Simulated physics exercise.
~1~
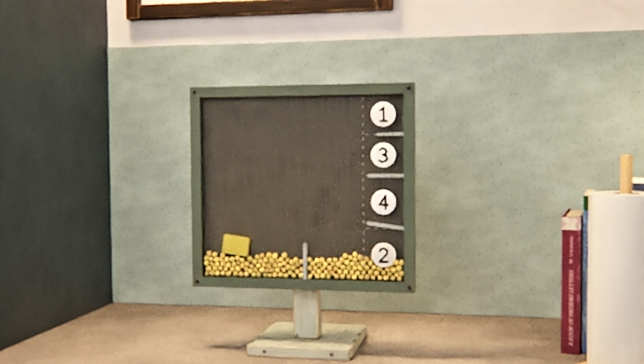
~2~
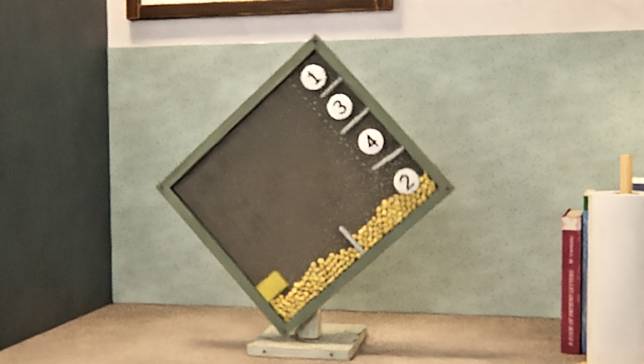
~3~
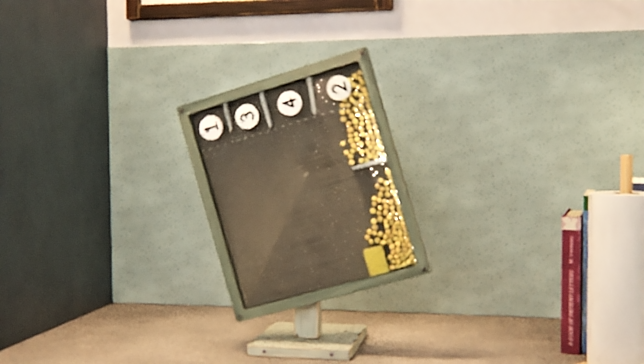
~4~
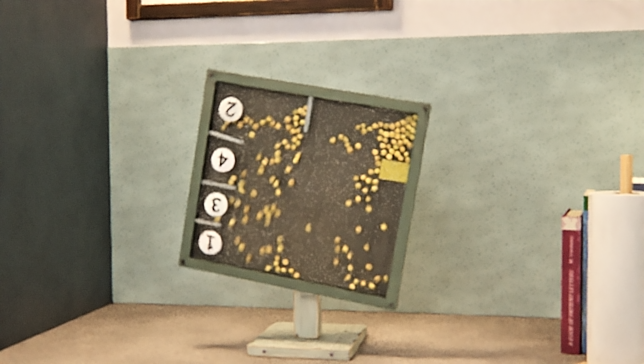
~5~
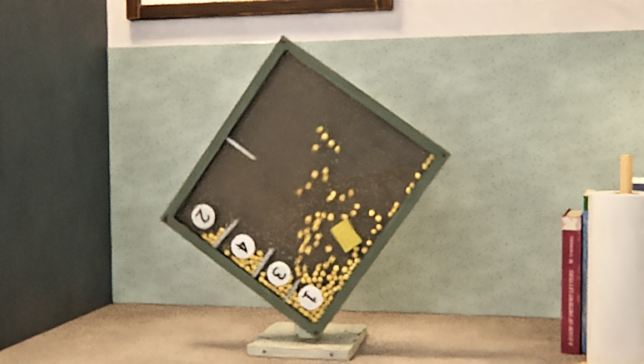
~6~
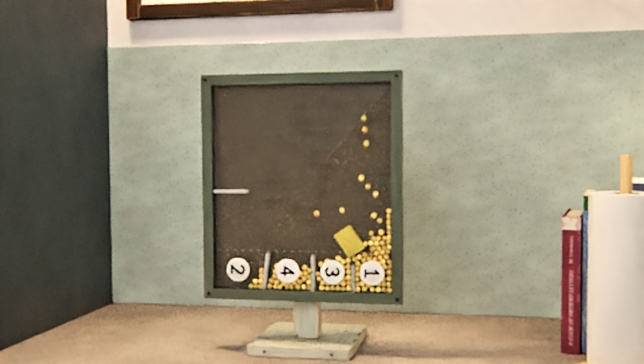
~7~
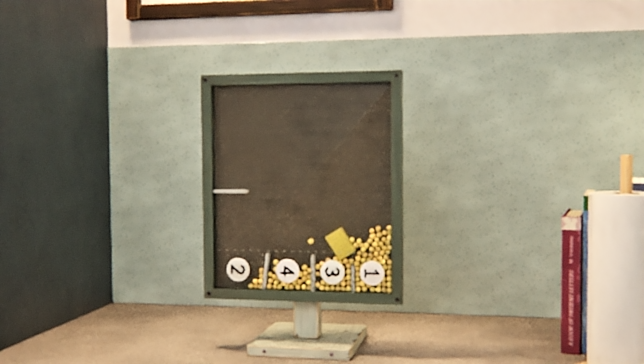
On a tabletop, a framed box turns anticlockwise, spilling yellow beads and a block into numbered pockets.
